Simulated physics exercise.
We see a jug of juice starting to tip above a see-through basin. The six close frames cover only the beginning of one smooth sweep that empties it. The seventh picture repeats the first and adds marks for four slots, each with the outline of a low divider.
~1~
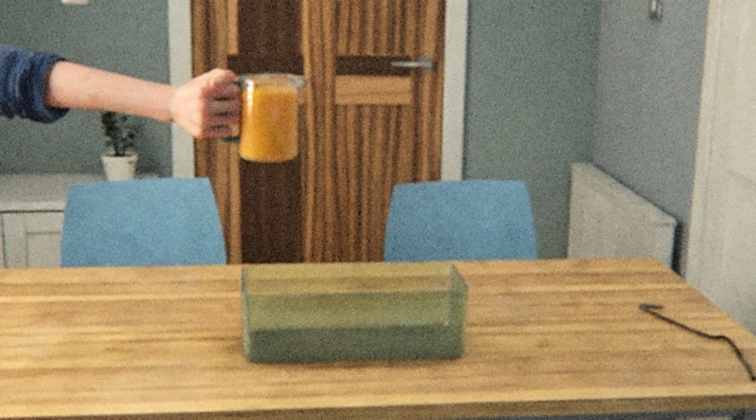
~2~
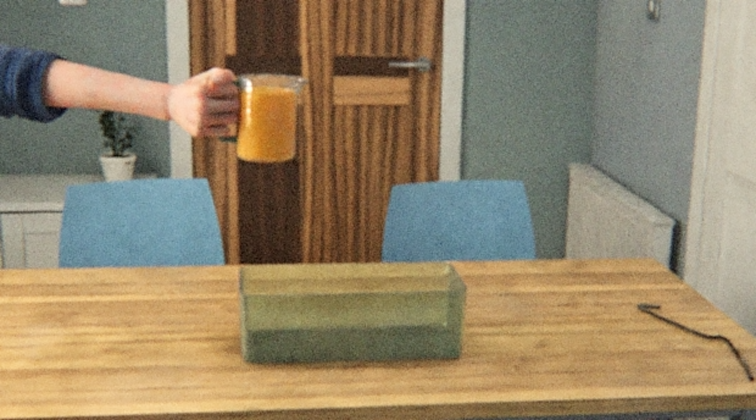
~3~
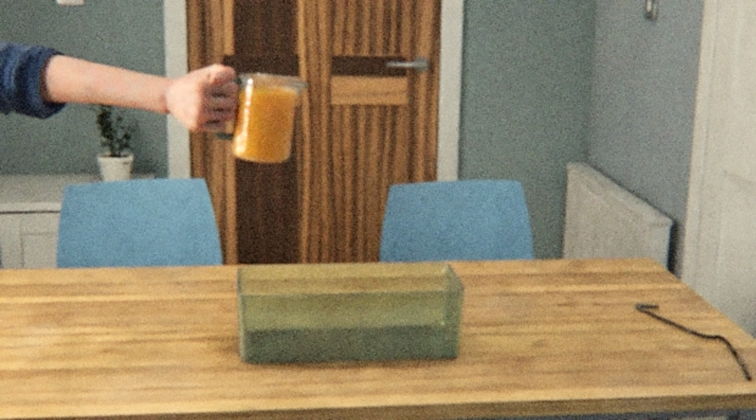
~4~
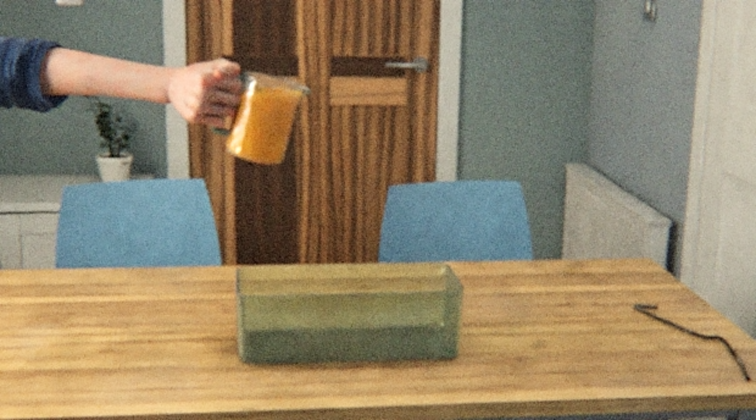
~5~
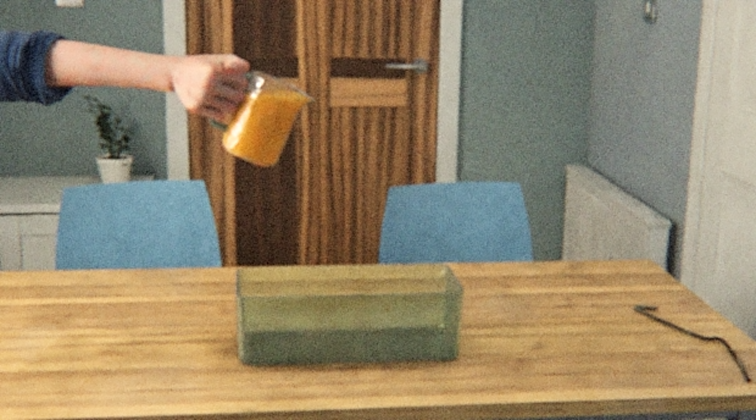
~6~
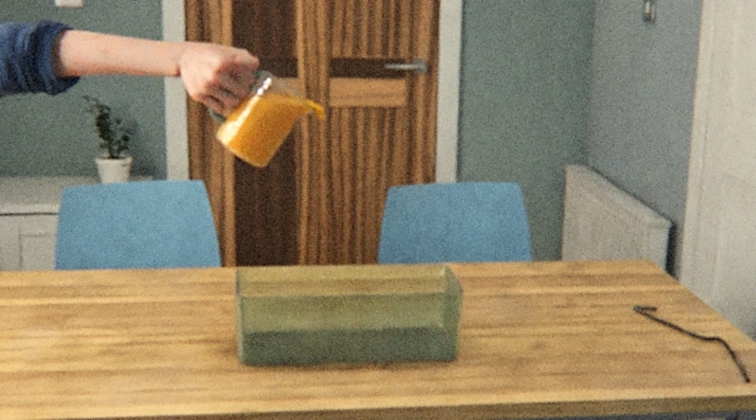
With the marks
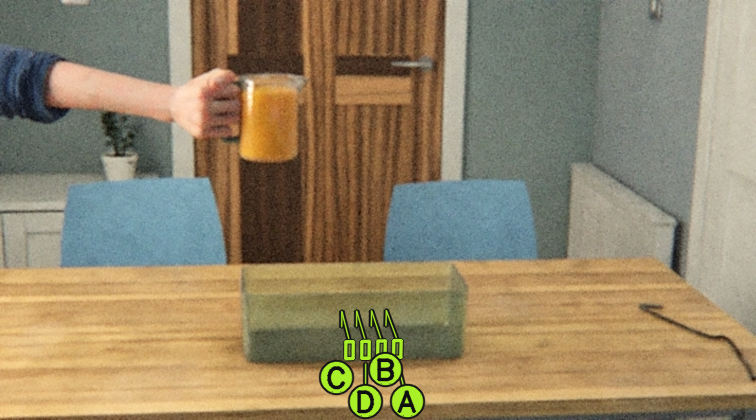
A jug of orange juice being tilted rightward by a hand above a clear basin, juice just starting over its lip.
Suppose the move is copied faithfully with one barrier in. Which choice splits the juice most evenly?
B works best here.
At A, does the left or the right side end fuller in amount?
More ends on the left.
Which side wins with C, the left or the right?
The right one.
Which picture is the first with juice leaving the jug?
In picture 6.
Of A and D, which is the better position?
That is position D.
On the marked copy, A at (397, 362); B at (381, 363); C at (349, 364); D at (365, 363).
Choosing A, about 82 % ends left of the wall and 9 % right of it; 9 % is lost outside.
Choosing B, about 51 % ends left of the wall and 46 % right of it; 3 % is lost outside.
Choosing C, about 13 % ends left of the wall and 82 % right of it; 5 % is lost outside.
Choosing D, about 27 % ends left of the wall and 70 % right of it; 4 % is lost outside.
